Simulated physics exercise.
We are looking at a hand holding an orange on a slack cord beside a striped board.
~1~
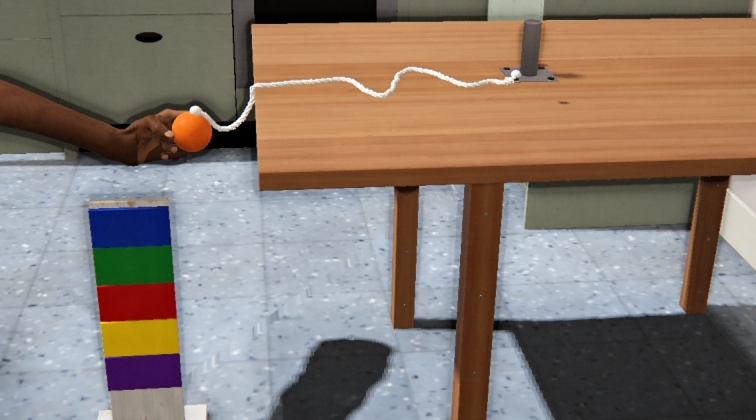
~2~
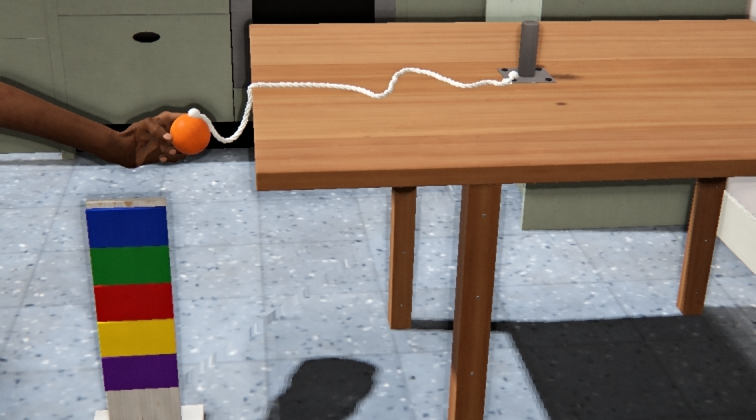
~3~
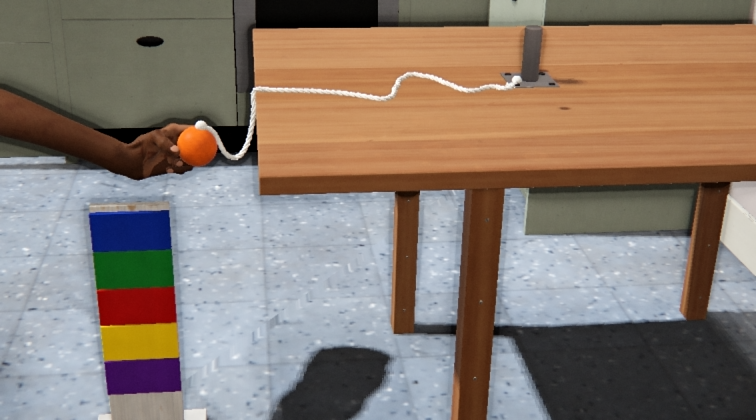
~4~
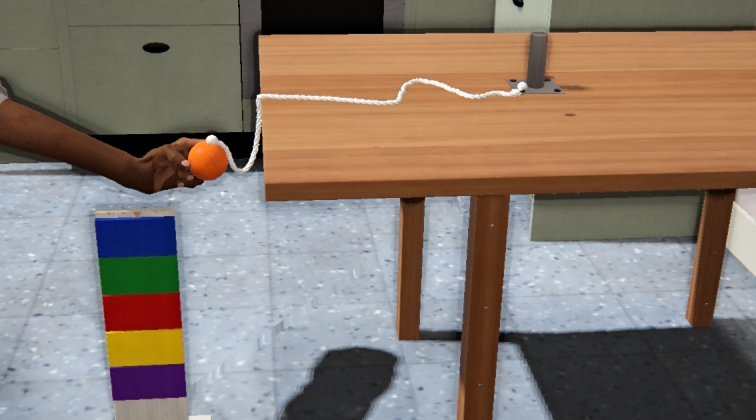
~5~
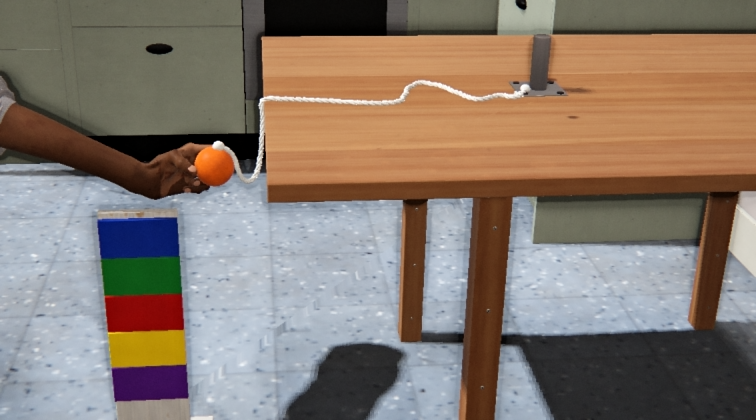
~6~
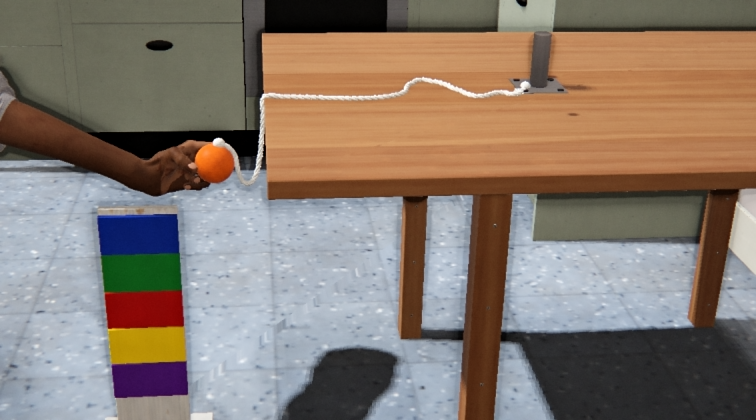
Beside a wooden table, a hand holding an orange ball on a slack cord lowers slightly rightward.
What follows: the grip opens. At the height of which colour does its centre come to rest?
The yellow one.
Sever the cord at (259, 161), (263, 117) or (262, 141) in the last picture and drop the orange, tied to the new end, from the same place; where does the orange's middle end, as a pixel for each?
About (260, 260), (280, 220) and (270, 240).
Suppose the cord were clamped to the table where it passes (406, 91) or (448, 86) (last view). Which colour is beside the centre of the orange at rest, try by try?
One after the other, green; red.
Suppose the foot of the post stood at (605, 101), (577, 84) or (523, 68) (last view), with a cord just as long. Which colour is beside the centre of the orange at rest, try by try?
Taking them in turn: Red; red; yellow.
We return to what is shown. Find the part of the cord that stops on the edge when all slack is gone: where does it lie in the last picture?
That spot is around (362, 99).
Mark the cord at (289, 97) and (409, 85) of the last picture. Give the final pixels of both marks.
Near (264, 162) and (343, 90).
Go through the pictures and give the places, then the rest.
In the first picture, orange (192, 132); blue (130, 228); green (134, 267); red (137, 303); yellow (140, 339); purple (143, 373).
In the second picture, orange (191, 134); cord through (499, 84) (431, 74) (392, 87) (332, 86) (250, 103).
In the third picture, orange (197, 146).
In the fourth picture, orange (208, 160); cord through (508, 95) (440, 85) (400, 98) (320, 99) (258, 134).
In the fifth picture, orange (215, 166).
In the sixth picture, orange (215, 163); cord through (511, 95) (443, 84) (395, 96) (303, 98) (260, 152).
Soon after, orange near (316, 303); level with red.
After that, orange near (238, 333); level with yellow.
In the end, orange near (271, 331); level with yellow. The cord holds its middle at yellow.
